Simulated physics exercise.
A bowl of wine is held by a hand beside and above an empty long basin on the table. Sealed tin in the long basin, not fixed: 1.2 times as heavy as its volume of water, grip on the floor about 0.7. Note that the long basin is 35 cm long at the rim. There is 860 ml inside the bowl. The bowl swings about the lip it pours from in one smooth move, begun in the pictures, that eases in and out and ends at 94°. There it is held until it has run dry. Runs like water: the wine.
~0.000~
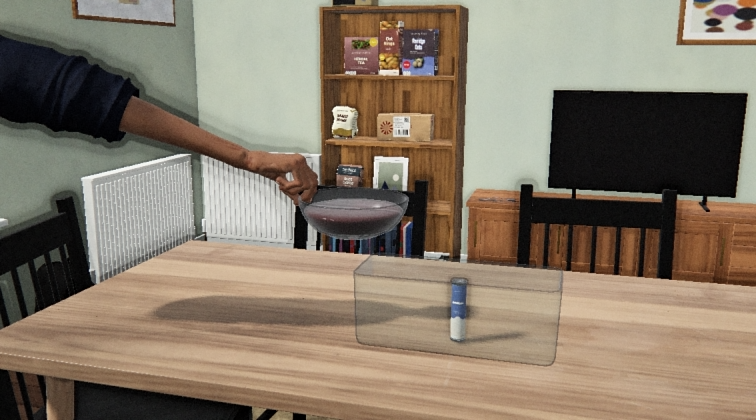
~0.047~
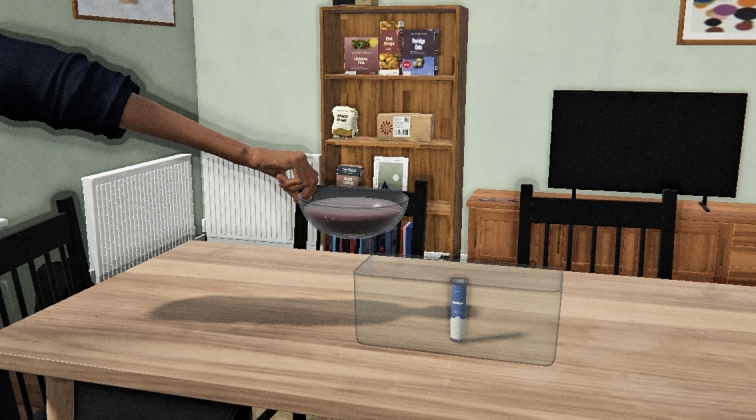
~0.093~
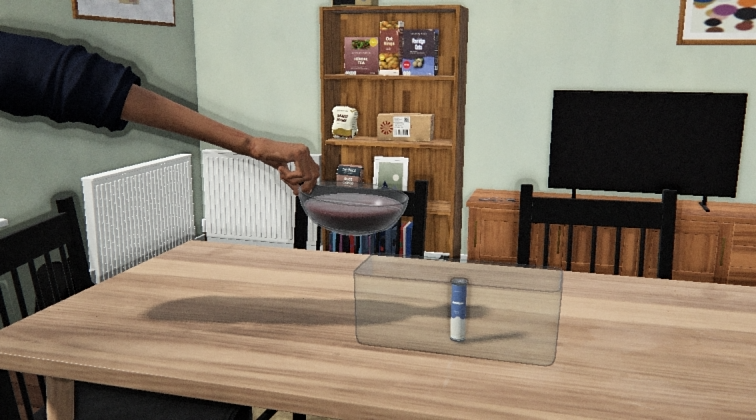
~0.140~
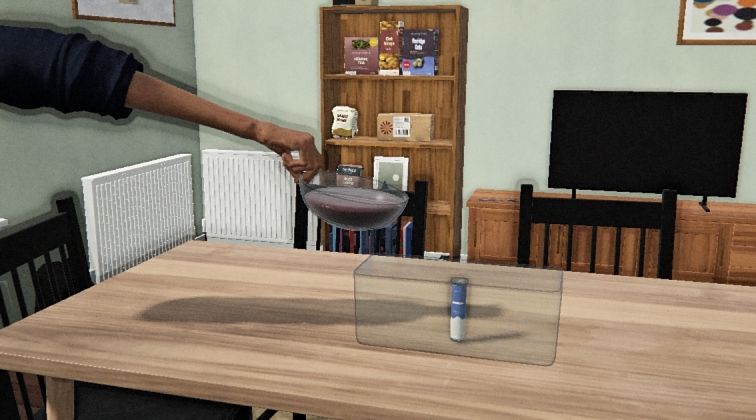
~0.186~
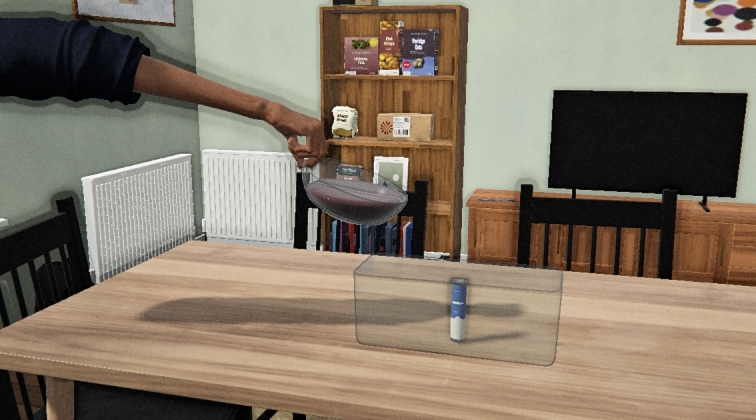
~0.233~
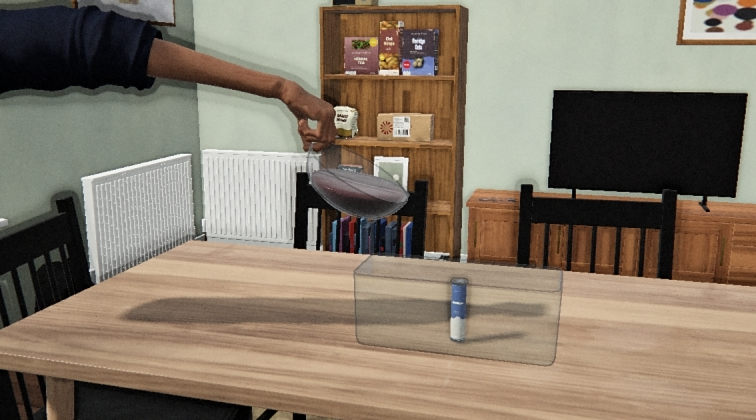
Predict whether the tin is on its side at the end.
Most likely it will not capsize.
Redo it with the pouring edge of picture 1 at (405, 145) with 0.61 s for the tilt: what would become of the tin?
Result: Tin tipped over.
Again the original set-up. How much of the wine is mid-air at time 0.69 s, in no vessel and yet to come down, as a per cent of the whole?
I'd put it at about 7 per cent of the liquid.
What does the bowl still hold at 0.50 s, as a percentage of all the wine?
Close to 20 percent of the liquid remains at that time.
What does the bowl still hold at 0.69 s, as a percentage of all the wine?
Roughly 0 per cent.
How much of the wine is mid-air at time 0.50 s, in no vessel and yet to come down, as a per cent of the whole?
Some 70 % is the figure.
By 0.50 s the tilt is 86° and 20 per cent is still to pour; the tin stands where it began.
By 0.69 s the tilt is 94° and 0 per cent is still to pour; the tin stands where it began.
By 0.89 s the tilt is 94° and 0 per cent is still to pour; the tin stands where it began.
By 1.11 s the tilt is 94° and 0 per cent is still to pour; the tin stands where it began.
At rest the tin stands where it began.
